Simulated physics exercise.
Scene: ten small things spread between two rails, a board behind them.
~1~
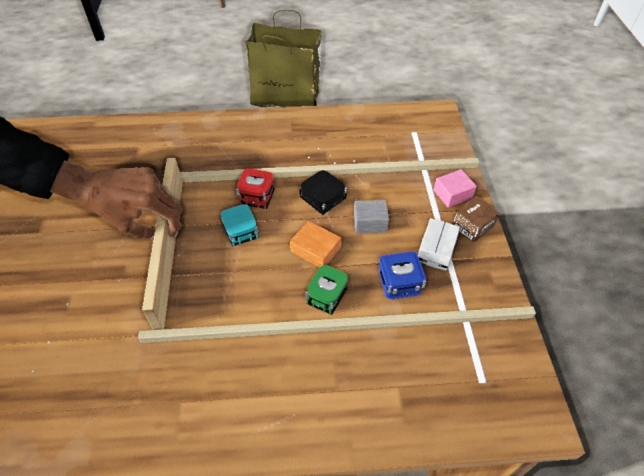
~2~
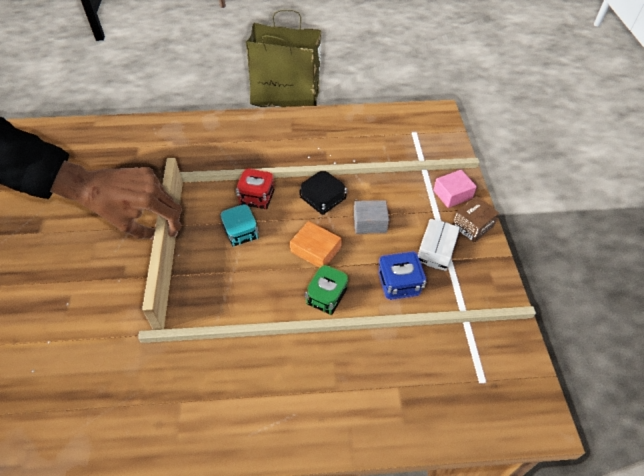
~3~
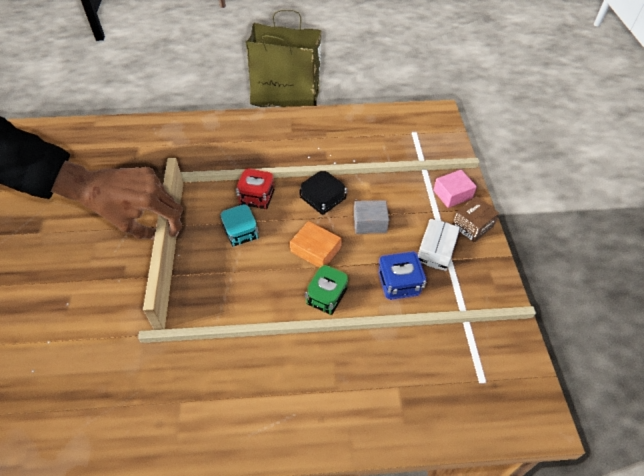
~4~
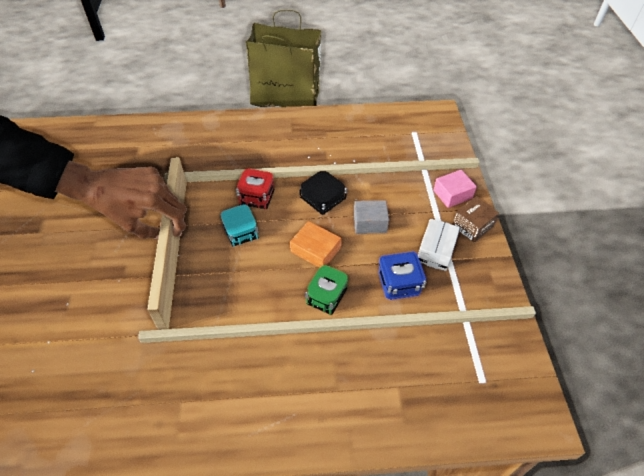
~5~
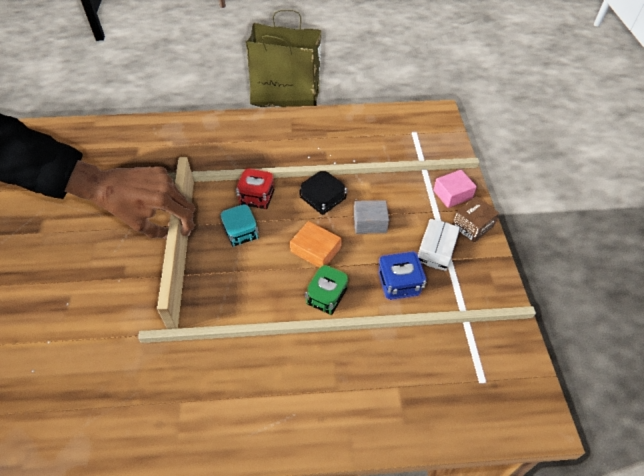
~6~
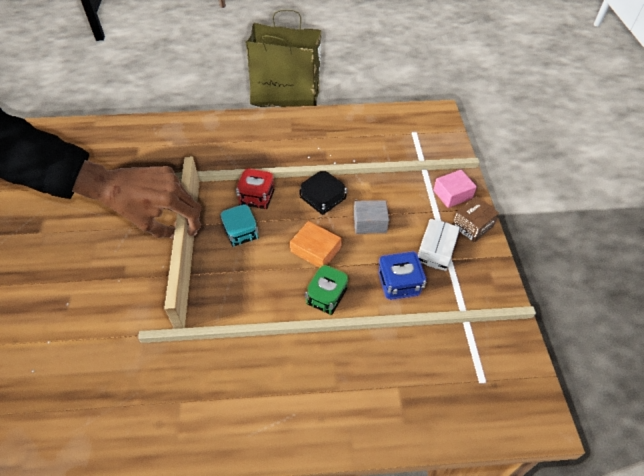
A hand held a wooden board still between two rails on a table, then slid it slightly to the right toward the scattered little colored cases and blocks, which all stayed where they were.
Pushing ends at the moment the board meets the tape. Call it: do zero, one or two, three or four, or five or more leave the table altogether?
One or two.
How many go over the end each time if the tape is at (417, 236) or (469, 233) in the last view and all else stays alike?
Down on the floor: 0 and 6.
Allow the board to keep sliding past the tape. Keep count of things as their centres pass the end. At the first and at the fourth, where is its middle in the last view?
I'd put the first at about (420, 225) and the next at about (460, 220).
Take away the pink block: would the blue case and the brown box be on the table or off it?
So the blue case is still there and the brown box goes off the edge.
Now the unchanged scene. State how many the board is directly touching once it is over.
In contact: 4.
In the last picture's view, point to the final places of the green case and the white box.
You'll find the green case at roughly (472, 279) and the white box at roughly (494, 238).
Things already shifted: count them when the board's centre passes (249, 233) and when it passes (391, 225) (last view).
By the first moment it's 2, by the second it's 9.
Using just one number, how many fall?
Counted up, you get 2.
Soon after, none off yet; brown box at rest near (475, 219); pink block at rest near (455, 188); white box at rest near (438, 245).
At rest, the number that fall off is one or two; fallen, pink block and brown box.
